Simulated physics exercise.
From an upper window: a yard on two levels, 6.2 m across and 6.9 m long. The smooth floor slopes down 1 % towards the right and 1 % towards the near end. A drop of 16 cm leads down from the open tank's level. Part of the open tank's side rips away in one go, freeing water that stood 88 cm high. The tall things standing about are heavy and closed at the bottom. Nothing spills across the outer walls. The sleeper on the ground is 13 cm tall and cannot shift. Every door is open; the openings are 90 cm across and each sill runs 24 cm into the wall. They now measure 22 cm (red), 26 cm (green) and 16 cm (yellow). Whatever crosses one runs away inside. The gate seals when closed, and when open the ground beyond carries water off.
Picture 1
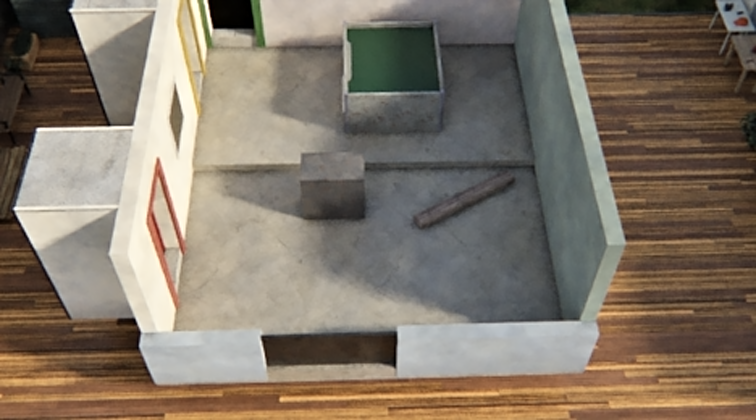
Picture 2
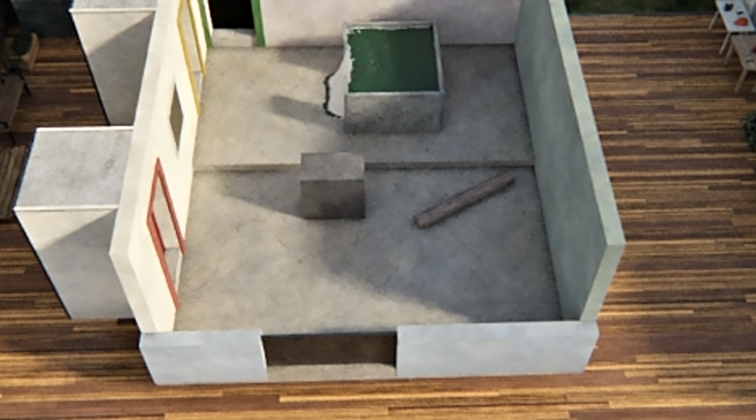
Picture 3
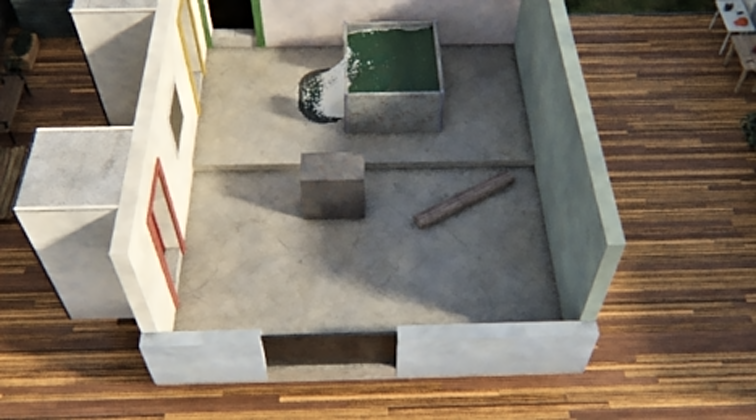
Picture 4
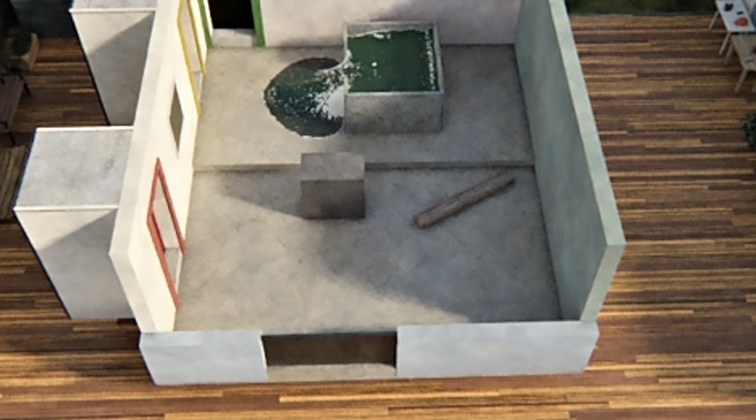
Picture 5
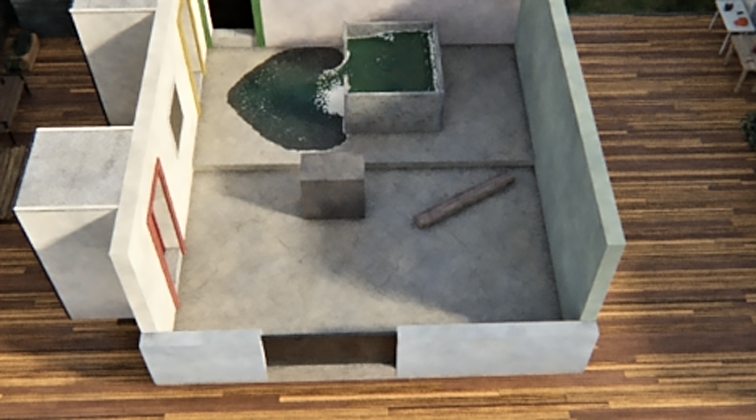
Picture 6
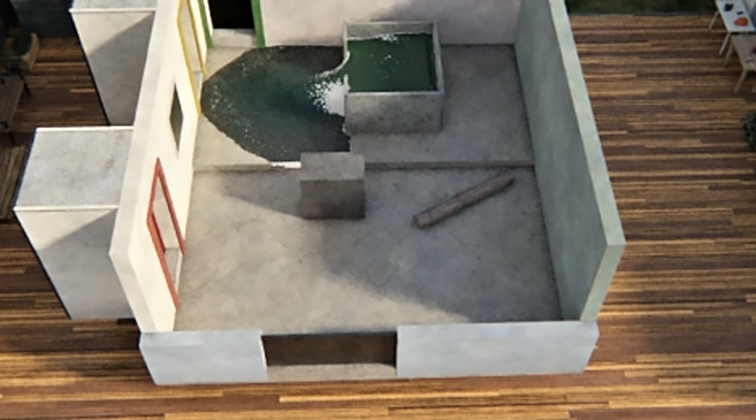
In the video, seen from above, dark green water bursts from the left side of an open tank in a walled yard and spreads leftward in a widening pool across the upper level, reaching the yellow door.
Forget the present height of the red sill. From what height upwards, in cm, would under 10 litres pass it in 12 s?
Close to 6.5 cm is just enough.
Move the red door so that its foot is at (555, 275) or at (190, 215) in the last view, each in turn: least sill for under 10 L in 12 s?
Roughly 12.5 and 10.5 cm.
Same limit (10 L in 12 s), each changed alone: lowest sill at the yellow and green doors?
Roughly 34 cm at yellow and 33 cm at green.
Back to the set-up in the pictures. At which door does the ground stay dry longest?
The red one.
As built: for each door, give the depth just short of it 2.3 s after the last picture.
In cm: Red 7, green 22, yellow 22.
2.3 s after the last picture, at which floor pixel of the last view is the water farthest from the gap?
Near (170, 359).
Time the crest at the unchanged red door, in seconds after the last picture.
Near 1.8 s.
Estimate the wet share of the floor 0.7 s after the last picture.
Near 25 per cent is wet.
Then, 0.7 s after the last picture water covers 25 % of the floor, deepest (52 cm) near (207, 48); it has not reached the red door.
Then, 2.3 s after the last picture water covers 35 % of the floor, deepest (28 cm) near (170, 359); 7 cm at the red door, 0 litres in over its 22 cm sill.
Then, 11.3 s after the last picture water covers 90 % of the floor, deepest (19 cm) near (556, 301); 6 cm at the red door, 0 litres in over its 22 cm sill.
At the red door as built, the water peaked near 8 cm, 1.7 s after the last picture.
With a sill of 5 cm, 21 litres would have come in within the 12 s; with 8 cm, 3 litres. So under 10 litres takes about 6.5 cm.
